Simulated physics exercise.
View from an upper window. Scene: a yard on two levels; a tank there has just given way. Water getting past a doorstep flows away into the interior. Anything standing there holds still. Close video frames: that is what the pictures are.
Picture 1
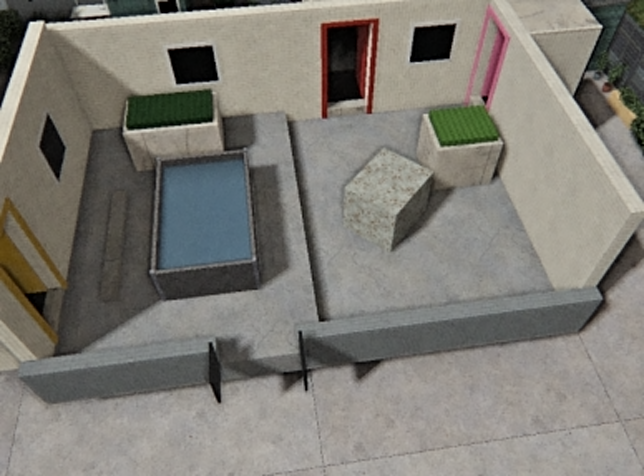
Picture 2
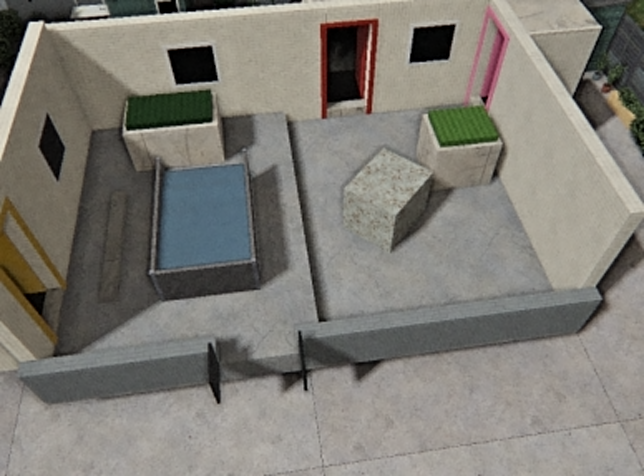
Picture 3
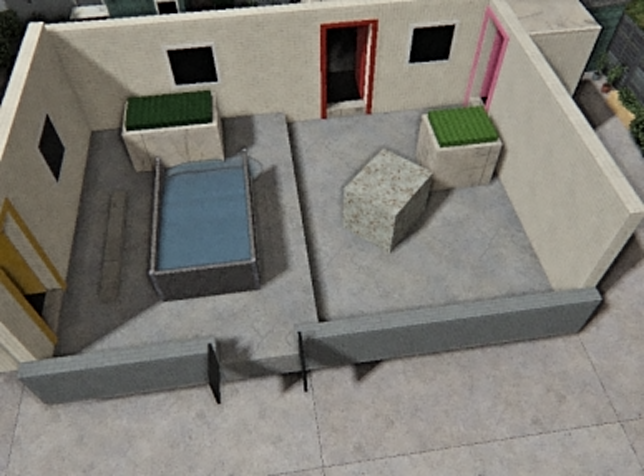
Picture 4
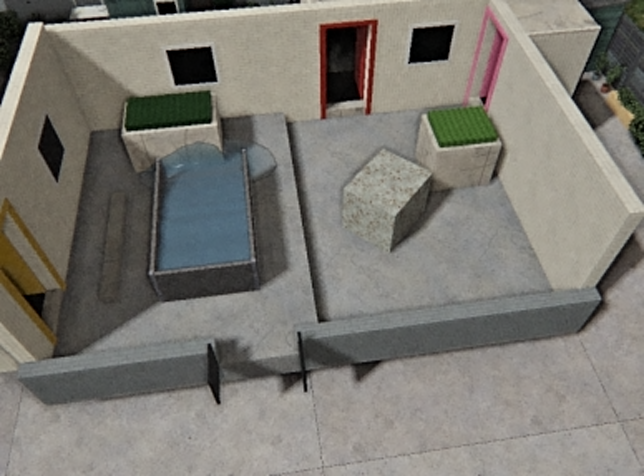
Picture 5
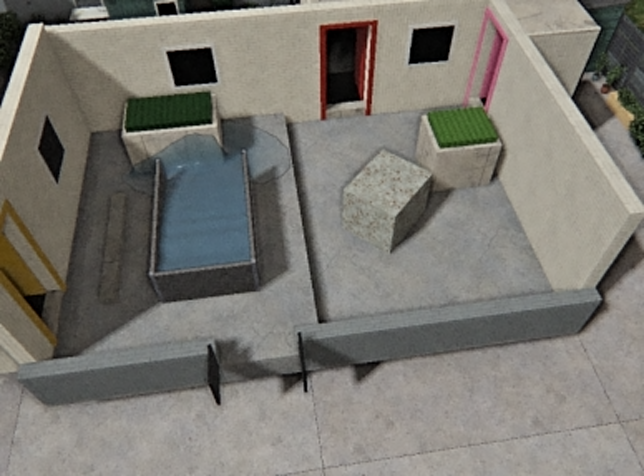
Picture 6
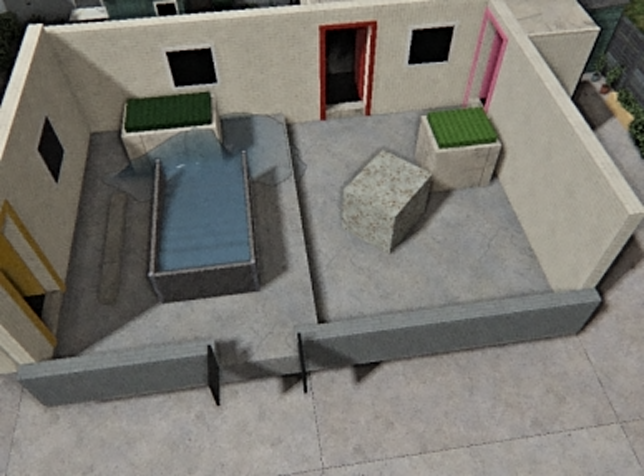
Water pours from the far side of the open tank and spreads across the grey yard.
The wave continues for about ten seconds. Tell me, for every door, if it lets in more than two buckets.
Outcome: The yellow door will not top two buckets. The pink door will not top two buckets. The red door will not top two buckets.
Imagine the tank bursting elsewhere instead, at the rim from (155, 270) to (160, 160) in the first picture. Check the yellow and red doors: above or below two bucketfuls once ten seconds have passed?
As it turns out, the yellow door surpasses the cutoff; as for the red door, it comes in lower.
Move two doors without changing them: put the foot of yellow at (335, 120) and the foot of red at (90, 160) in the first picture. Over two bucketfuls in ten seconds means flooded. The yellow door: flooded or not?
One by one: The yellow one lets more in.
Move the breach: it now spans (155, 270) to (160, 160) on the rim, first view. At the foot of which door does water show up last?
Coming last is the door marked pink.
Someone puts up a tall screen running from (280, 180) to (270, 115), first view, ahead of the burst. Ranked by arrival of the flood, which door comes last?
My answer is the pink one.
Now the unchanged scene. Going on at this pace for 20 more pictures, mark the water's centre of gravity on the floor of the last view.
Near (237, 191).
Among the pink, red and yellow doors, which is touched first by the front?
I pick the one in red.
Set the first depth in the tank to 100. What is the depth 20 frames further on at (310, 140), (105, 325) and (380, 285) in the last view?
In turn 12, 4 and 0 in a hundred.
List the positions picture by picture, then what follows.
In the first picture, still water in the open tank at (204, 209).
In the second picture, the front is at (254, 178), out from the gap on the open tank's far side.
In the third picture, the front is at (255, 163), out from the gap on the open tank's far side.
In the fourth picture, the front is at (265, 152), out from the gap on the open tank's far side.
In the fifth picture, the front is at (245, 126), out from the gap on the open tank's far side.
In the sixth picture, water pours out on the open tank's far side and has run to (261, 116).
A moment on, water covers 20 % of the floor; the yellow door not reached, the pink door not reached, the red door wet at the sill, nothing in.
Next, water covers 40 % of the floor; the yellow door wet at the sill, nothing in, the pink door not reached, the red door wet at the sill, nothing in.
Then, water covers 50 % of the floor; the yellow door wet at the sill, nothing in, the pink door wet at the sill, nothing in, the red door wet at the sill, nothing in.
Later, water covers 75 % of the floor; the yellow door wet at the sill, nothing in, the pink door wet at the sill, nothing in, the red door wet at the sill, nothing in.
In the end, water covers 90 % of the floor; the yellow door under two buckets in, the pink door wet at the sill, nothing in, the red door wet at the sill, nothing in.
